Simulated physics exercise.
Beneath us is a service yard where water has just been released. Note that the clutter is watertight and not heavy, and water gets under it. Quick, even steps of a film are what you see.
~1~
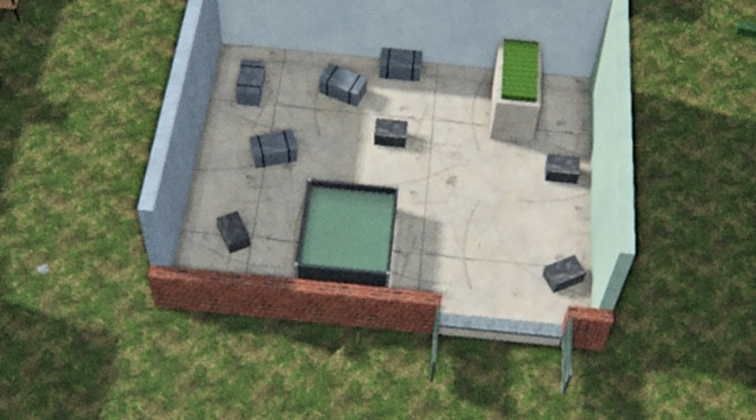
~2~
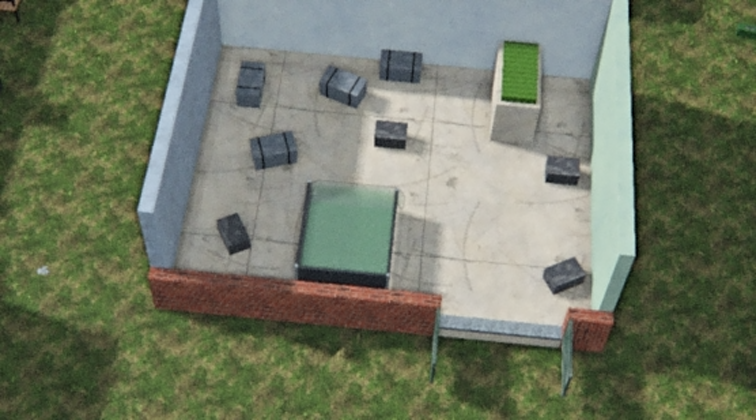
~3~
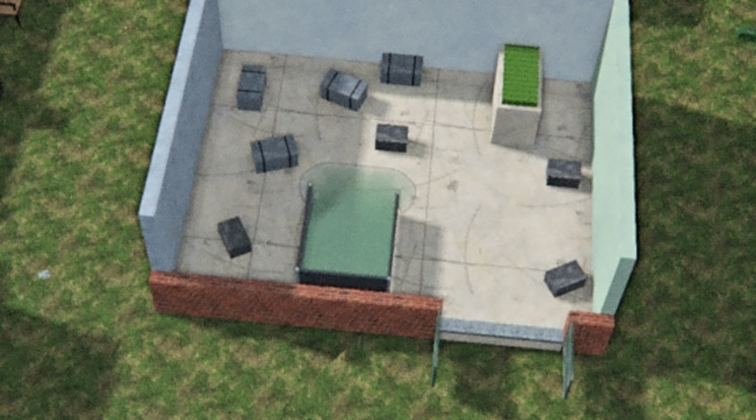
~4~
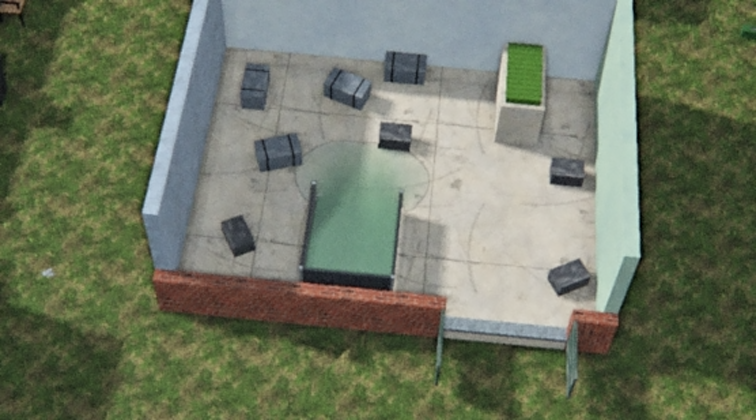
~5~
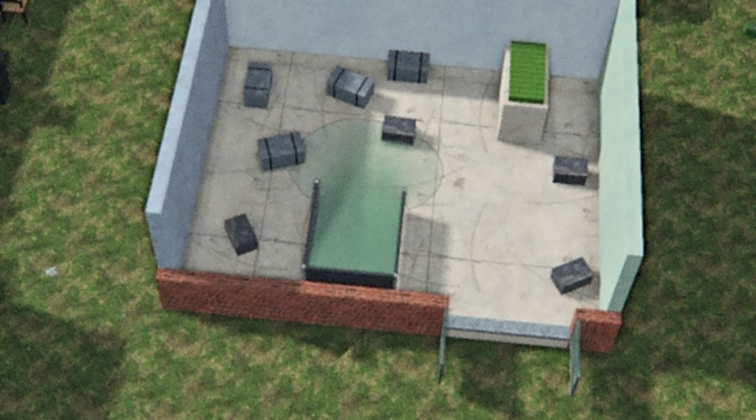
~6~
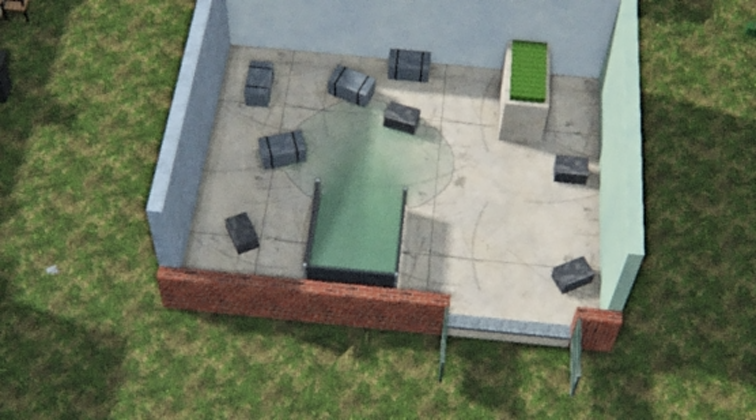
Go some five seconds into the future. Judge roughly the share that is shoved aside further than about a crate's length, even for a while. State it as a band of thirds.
Looks to me like between one and two in three get shifted a long way.
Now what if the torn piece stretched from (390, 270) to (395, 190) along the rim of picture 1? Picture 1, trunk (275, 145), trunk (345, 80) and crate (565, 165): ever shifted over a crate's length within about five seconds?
Well, in order they come out as below the mark, below the mark and over the mark.
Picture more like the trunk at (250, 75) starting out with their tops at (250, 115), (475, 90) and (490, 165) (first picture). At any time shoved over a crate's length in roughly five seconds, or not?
Going by the order given: Travels that far, travels that far, stays in place.
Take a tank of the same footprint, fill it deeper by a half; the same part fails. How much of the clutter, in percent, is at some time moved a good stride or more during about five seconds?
Share displaced: Approx. 90 percent.
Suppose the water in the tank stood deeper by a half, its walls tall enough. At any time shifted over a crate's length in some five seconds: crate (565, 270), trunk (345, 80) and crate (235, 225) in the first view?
Taking them as listed, the first stopped before it, the second reached the mark and the third reached the mark.
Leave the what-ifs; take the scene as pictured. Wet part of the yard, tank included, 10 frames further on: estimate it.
About 50 percent.
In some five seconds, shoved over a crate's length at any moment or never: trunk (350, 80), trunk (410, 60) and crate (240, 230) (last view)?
First displaced that much, second displaced that much, third under that distance.
A moment on, 1 of 8 are well off their spots; 0 afloat.
Next, 3 of 8 are well off their spots; 3 afloat.
Later, 4 of 8 are well off their spots; 4 afloat.
In the end, 5 of 8 are well off their spots, and 5 have been at some point; 4 afloat.
